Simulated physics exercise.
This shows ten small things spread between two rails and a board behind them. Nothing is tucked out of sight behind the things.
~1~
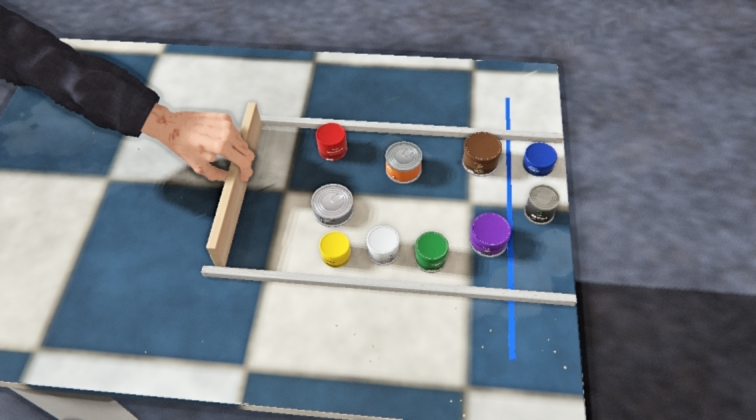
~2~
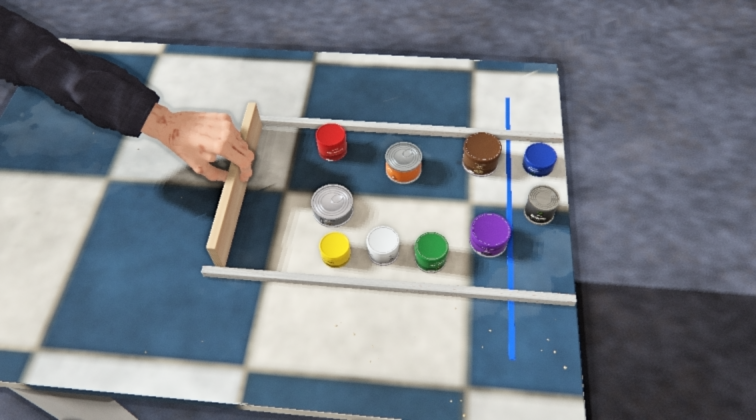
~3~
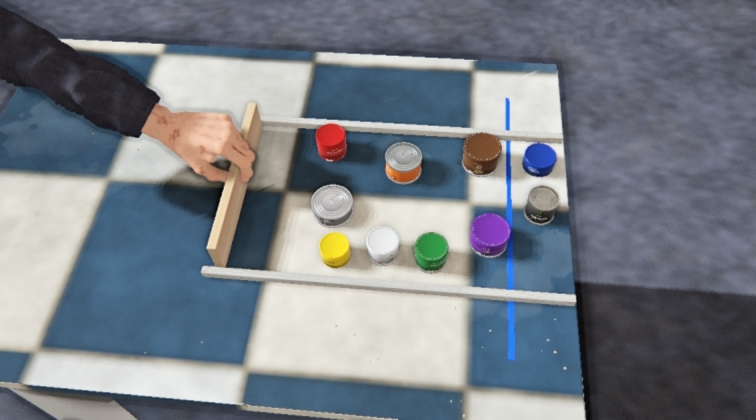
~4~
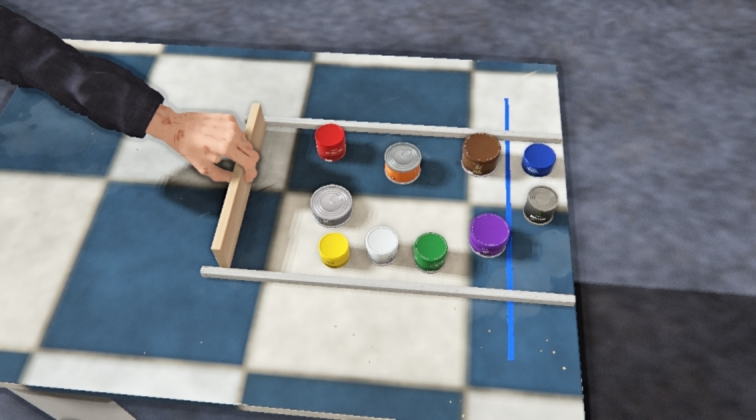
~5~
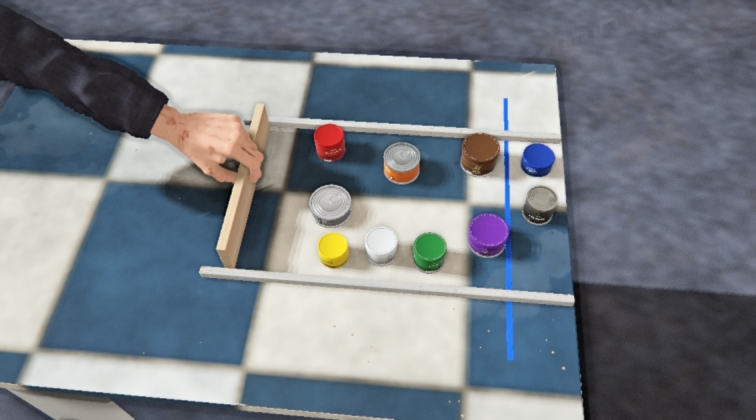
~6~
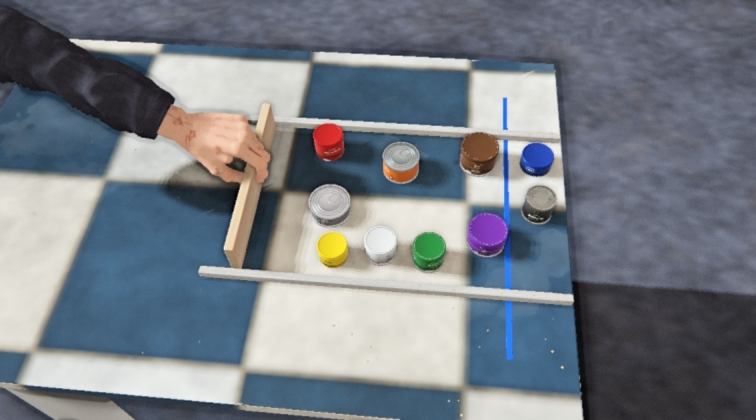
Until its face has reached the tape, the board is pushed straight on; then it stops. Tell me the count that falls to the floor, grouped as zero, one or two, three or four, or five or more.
A couple at most slip off, not zero.
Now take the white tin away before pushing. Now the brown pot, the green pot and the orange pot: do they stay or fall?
Brown pot: Still there; green pot: Still there; orange pot: Still there.
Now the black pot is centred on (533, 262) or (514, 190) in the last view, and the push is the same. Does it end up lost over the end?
In turn it goes down, then holds its place.
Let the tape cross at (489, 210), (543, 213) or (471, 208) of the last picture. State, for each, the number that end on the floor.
Try 1: 1; try 2: 5; try 3: 0.
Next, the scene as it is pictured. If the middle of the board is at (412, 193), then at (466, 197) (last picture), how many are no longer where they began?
Answer - first 6, then 9.
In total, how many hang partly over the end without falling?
That would be 3.
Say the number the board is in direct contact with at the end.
It's 5.
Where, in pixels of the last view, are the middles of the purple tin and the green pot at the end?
The purple tin settles near (563, 236); as for the green pot, near (553, 264).
Early on, none off yet; blue tub at rest near (537, 160); black pot at rest near (539, 205); purple tin at rest near (487, 235).
A while later, none off yet; blue tub moving near (544, 161); black pot at rest near (539, 205); purple tin travelled about its own width near (518, 234).
Finally, the number that fall off is one or two; lost, blue tub.
